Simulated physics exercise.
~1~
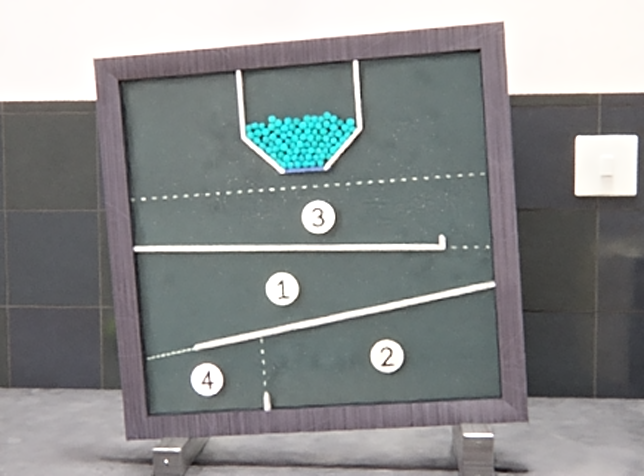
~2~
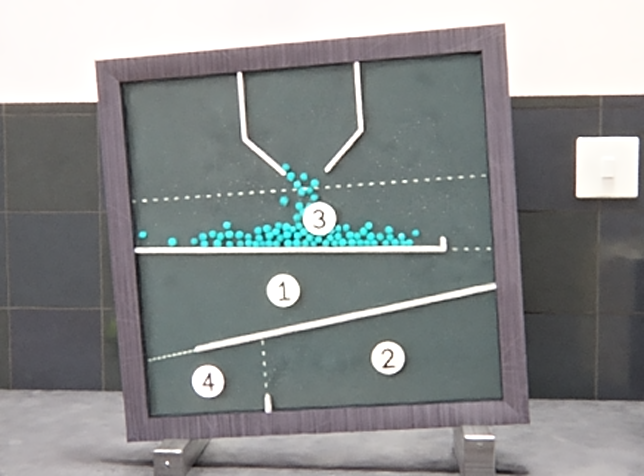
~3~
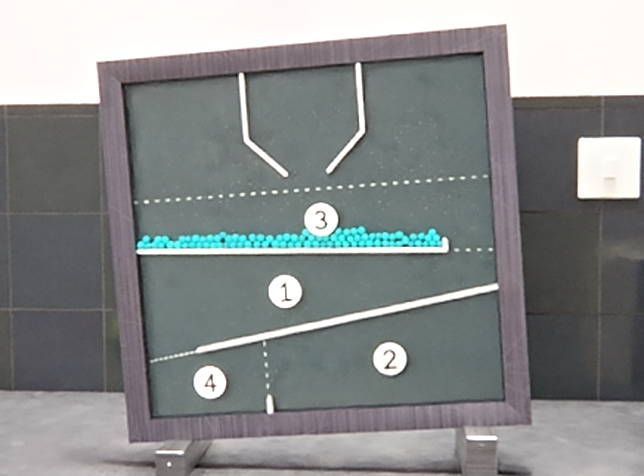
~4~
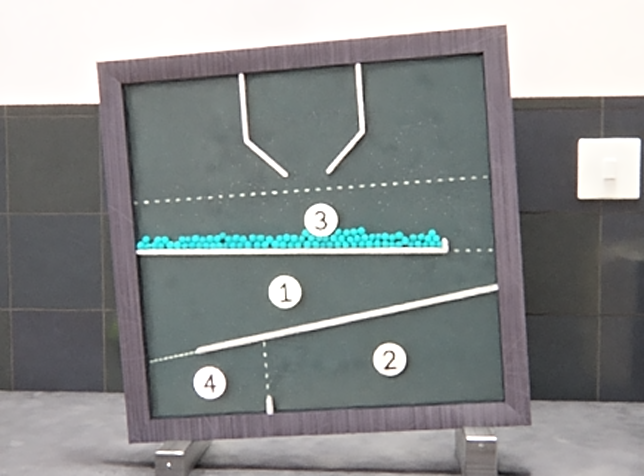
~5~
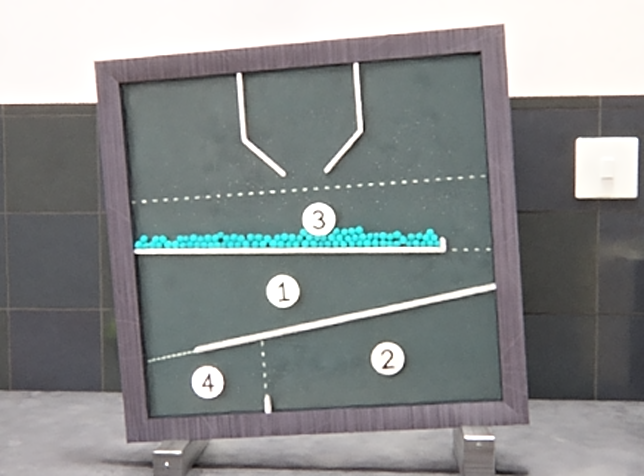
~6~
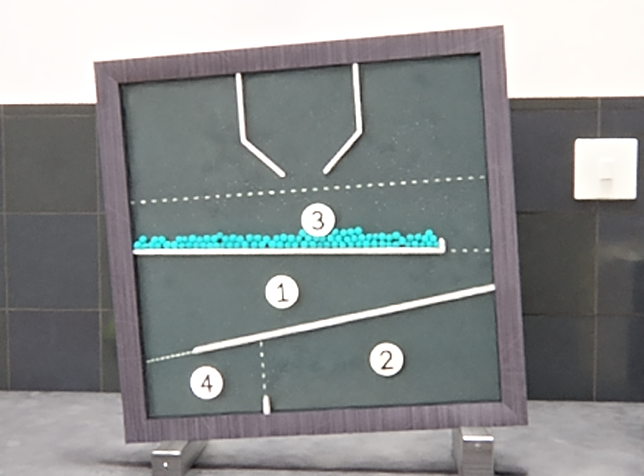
In a flat framed box, turquoise beads drop from a hopper and settle along a ledge.
